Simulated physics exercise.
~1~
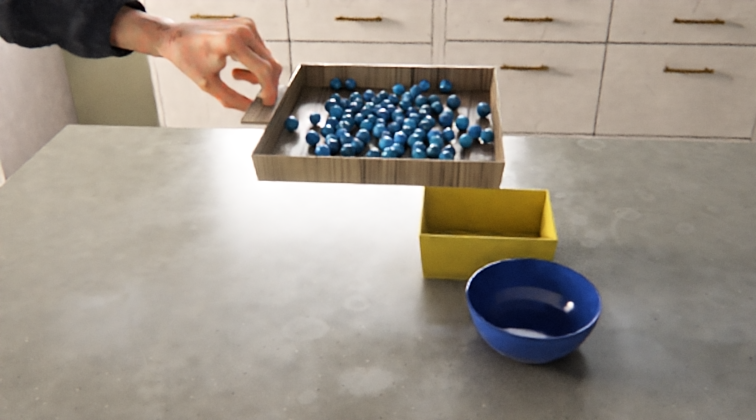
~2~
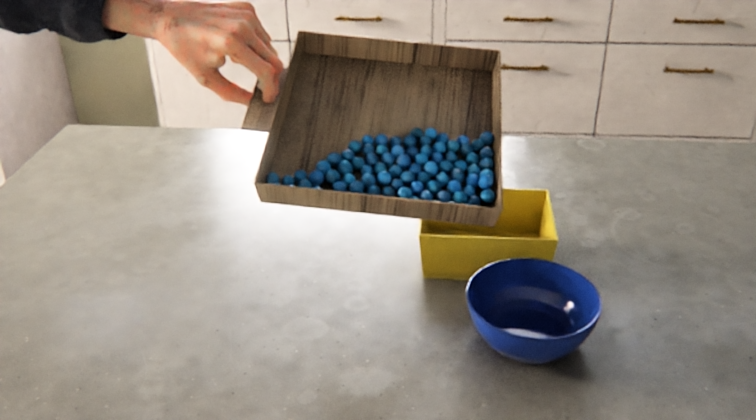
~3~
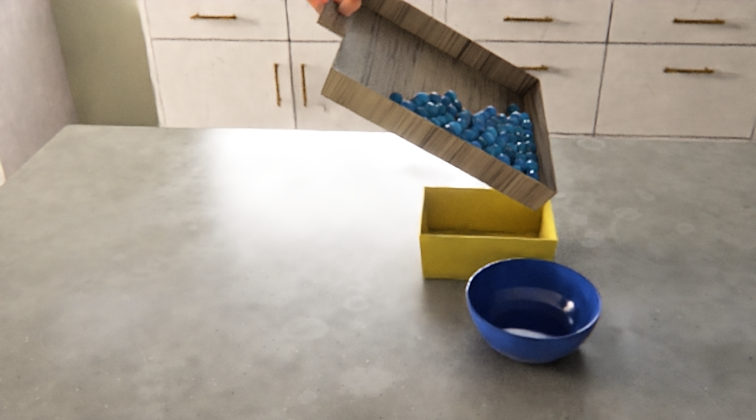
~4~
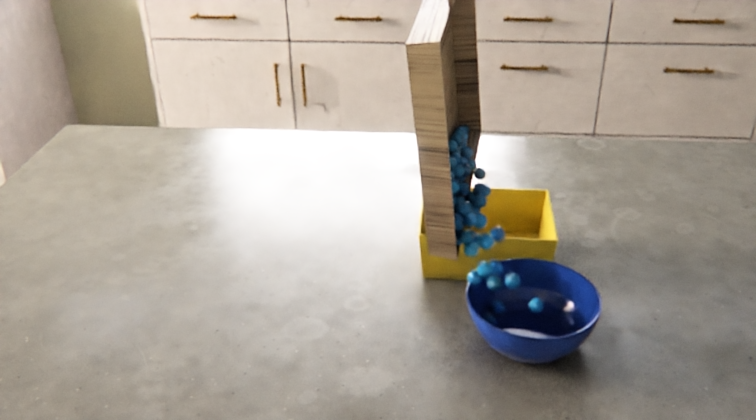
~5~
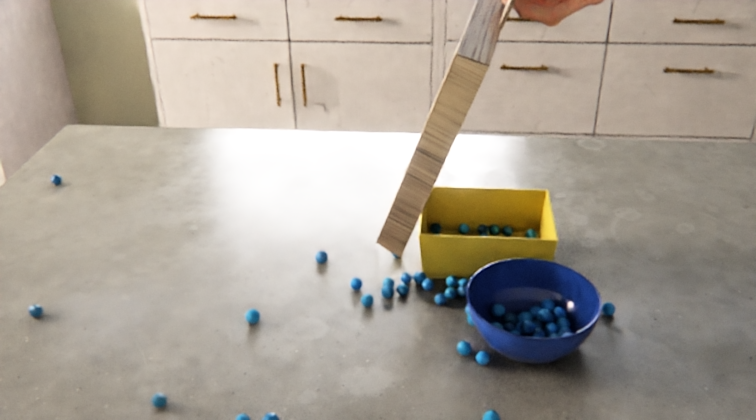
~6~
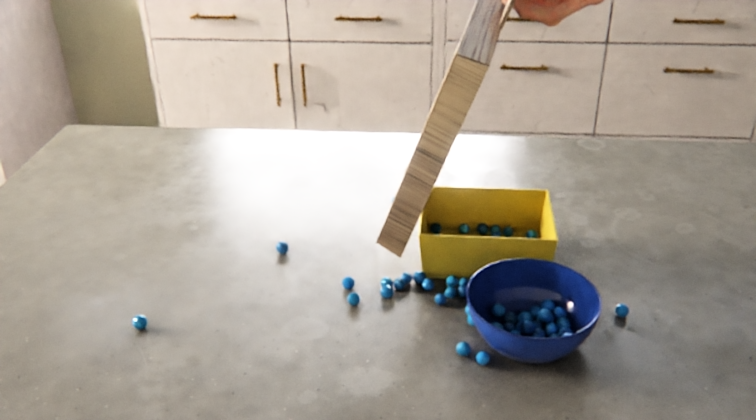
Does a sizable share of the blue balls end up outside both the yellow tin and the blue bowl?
Yes, a sizable share of the balls misses both containers and ends up outside them. The rest are split between the blue bowl and the yellow tin, with a good portion in each.
